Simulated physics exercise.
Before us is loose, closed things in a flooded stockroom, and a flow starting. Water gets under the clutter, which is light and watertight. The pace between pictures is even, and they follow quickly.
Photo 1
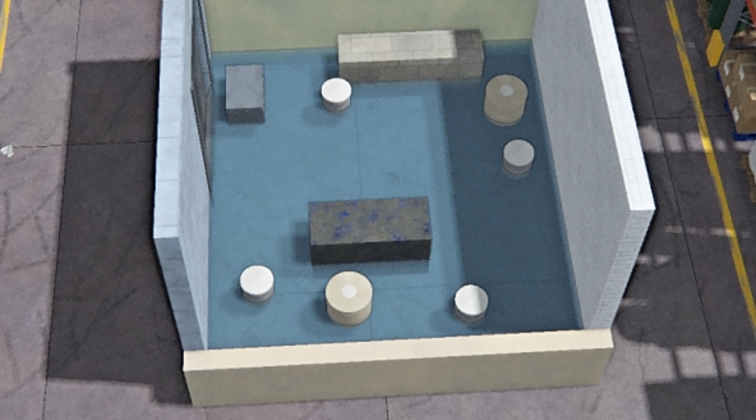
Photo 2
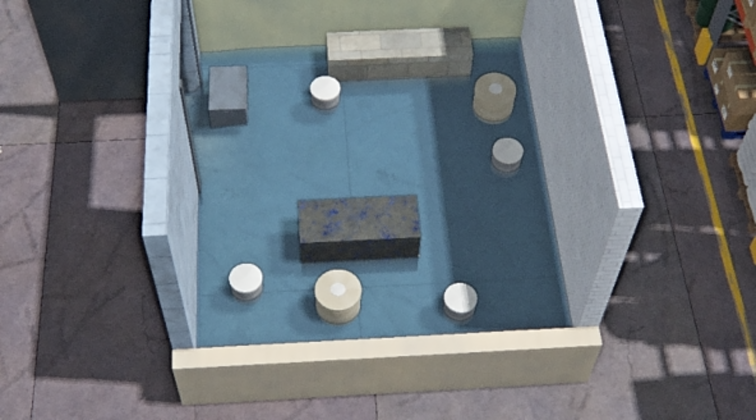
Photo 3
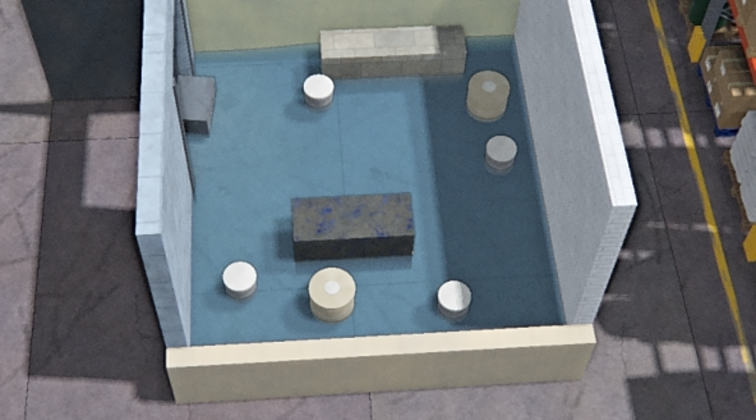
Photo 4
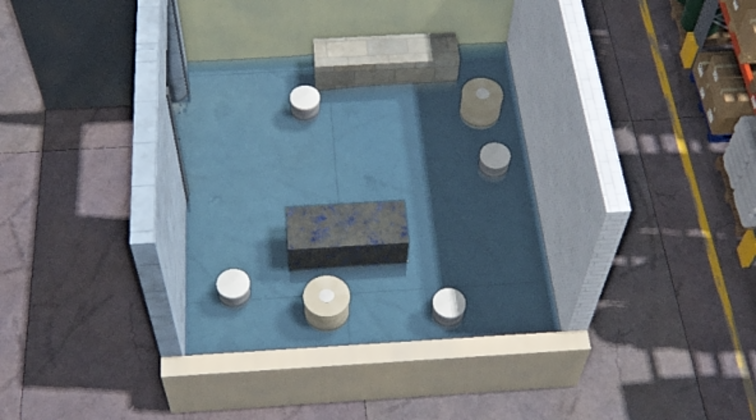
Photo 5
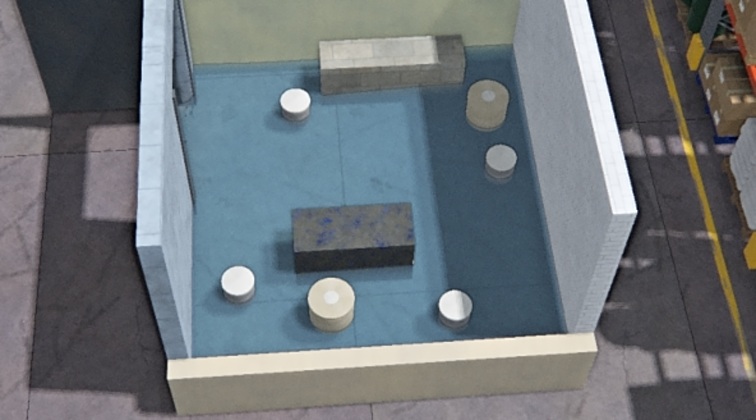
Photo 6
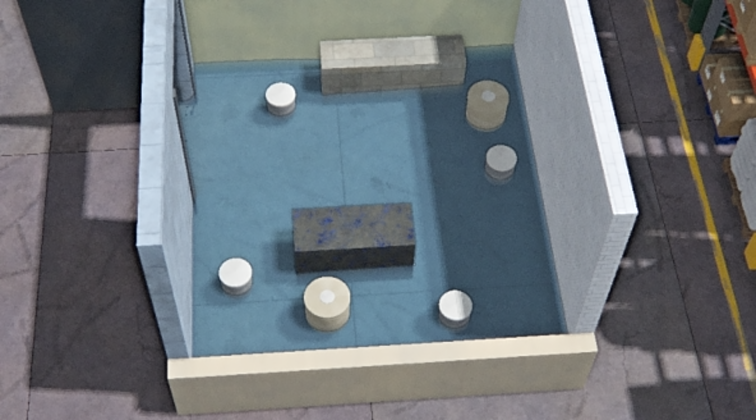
A grey box slides left across shallow blue water in a walled, flooded stockroom, seen from high above. White pails and cream drums stand around a dark, blue-flecked block, with a long pale block at the back. The box passes out of sight at the left wall, then the upper-left pail drifts left and the lower-left pail and front drum shift slightly, while the camera wavers a little.
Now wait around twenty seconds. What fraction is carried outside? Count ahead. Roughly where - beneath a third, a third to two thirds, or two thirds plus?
Roughly two thirds plus.
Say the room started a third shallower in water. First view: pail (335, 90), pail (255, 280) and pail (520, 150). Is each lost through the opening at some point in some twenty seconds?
As listed: Escaped, escaped, remained.
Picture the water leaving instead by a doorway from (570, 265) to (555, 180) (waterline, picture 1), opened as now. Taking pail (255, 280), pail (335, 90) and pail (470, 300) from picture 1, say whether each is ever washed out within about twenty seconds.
In turn: Kept in, stays, out.
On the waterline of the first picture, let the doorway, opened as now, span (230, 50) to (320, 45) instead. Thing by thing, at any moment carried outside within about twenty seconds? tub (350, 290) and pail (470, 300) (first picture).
In turn: Never escapes, never escapes.
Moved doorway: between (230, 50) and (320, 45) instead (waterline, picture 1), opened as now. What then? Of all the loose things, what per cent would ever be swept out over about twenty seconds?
Some 40 in a hundred.
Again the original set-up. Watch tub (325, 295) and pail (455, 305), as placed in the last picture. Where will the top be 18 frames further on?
Roughly at (212, 195) and (422, 299).
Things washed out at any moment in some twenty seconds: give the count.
My count comes to 5.
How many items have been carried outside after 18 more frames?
Tally: 3.
A moment on, 1 of 7 are out; 6 afloat.
Next, 3 of 7 are out; 4 afloat.
Later, 4 of 7 are out; 1 afloat.
In the end, 5 of 7 are out; 0 afloat.
